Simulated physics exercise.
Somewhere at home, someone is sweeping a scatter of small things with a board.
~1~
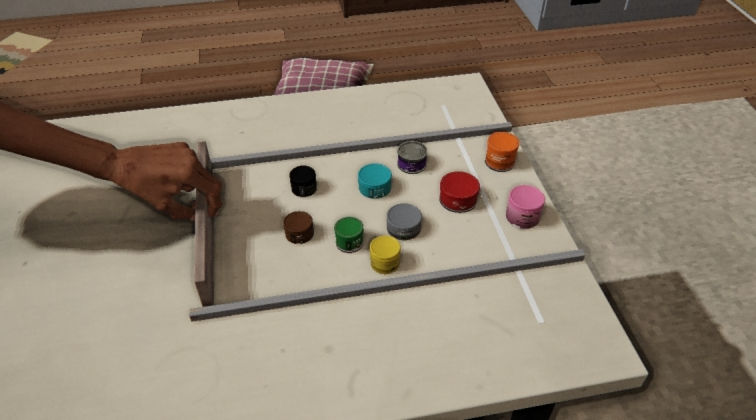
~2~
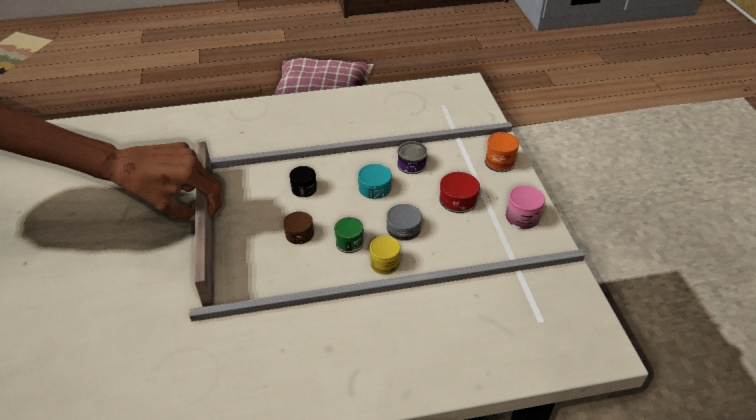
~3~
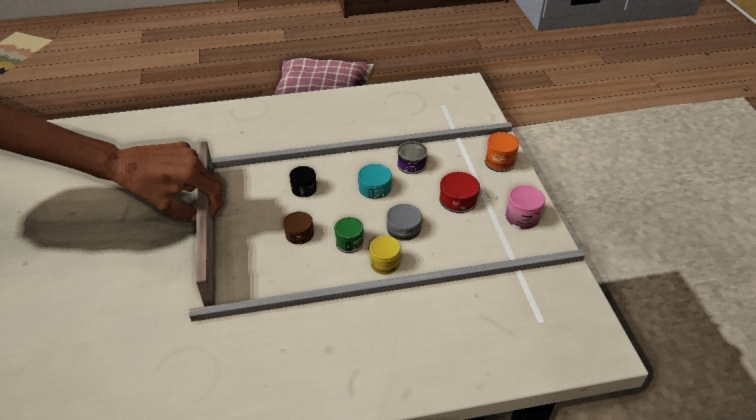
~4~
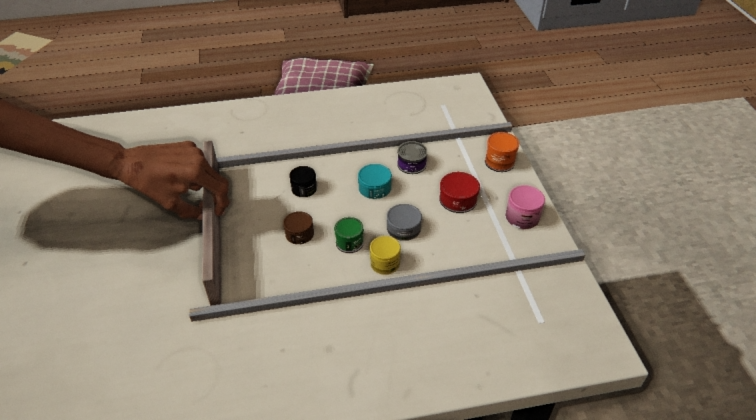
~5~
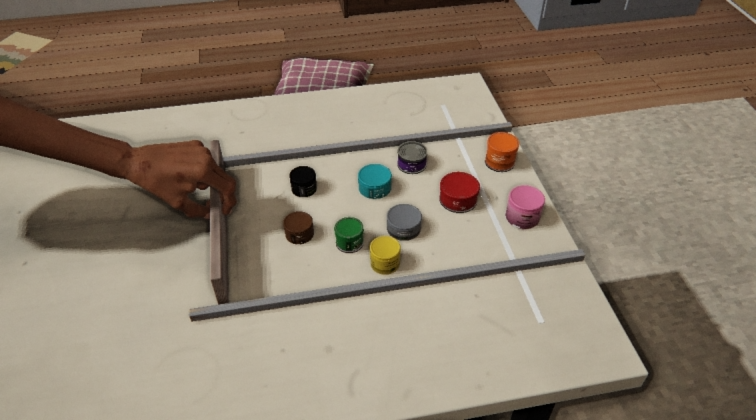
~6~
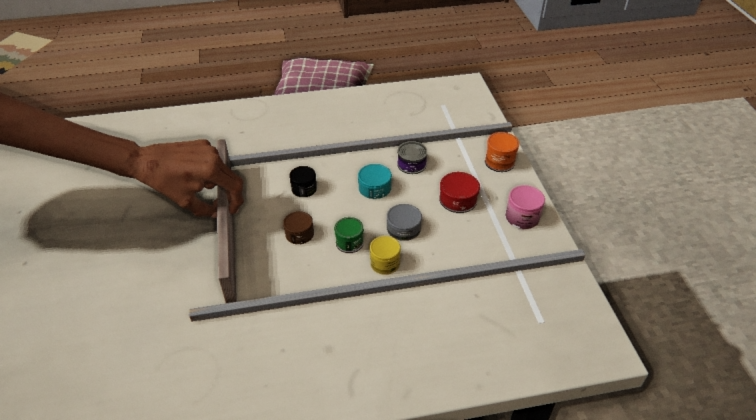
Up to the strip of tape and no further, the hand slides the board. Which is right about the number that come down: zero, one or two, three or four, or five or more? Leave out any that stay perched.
The right one is one or two.
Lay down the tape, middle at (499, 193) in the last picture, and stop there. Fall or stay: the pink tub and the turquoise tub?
Pink tub - gone; turquoise tub - safe.
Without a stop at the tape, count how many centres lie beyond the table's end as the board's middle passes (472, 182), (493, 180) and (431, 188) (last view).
It comes out as 0, then 1, then 0.
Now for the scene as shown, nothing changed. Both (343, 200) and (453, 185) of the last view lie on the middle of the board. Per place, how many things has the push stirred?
I get 4 at the one place and 9 at the other.
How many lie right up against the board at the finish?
So the total is 6.
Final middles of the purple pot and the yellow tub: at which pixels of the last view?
In the last picture the first middle sits at (476, 139) and the other at (525, 244).
A little later, none off yet; orange pot at rest near (502, 152); pink tub at rest near (525, 207); red tin at rest near (459, 192).
When it is over, the number that fall off is one or two; down, pink tub.
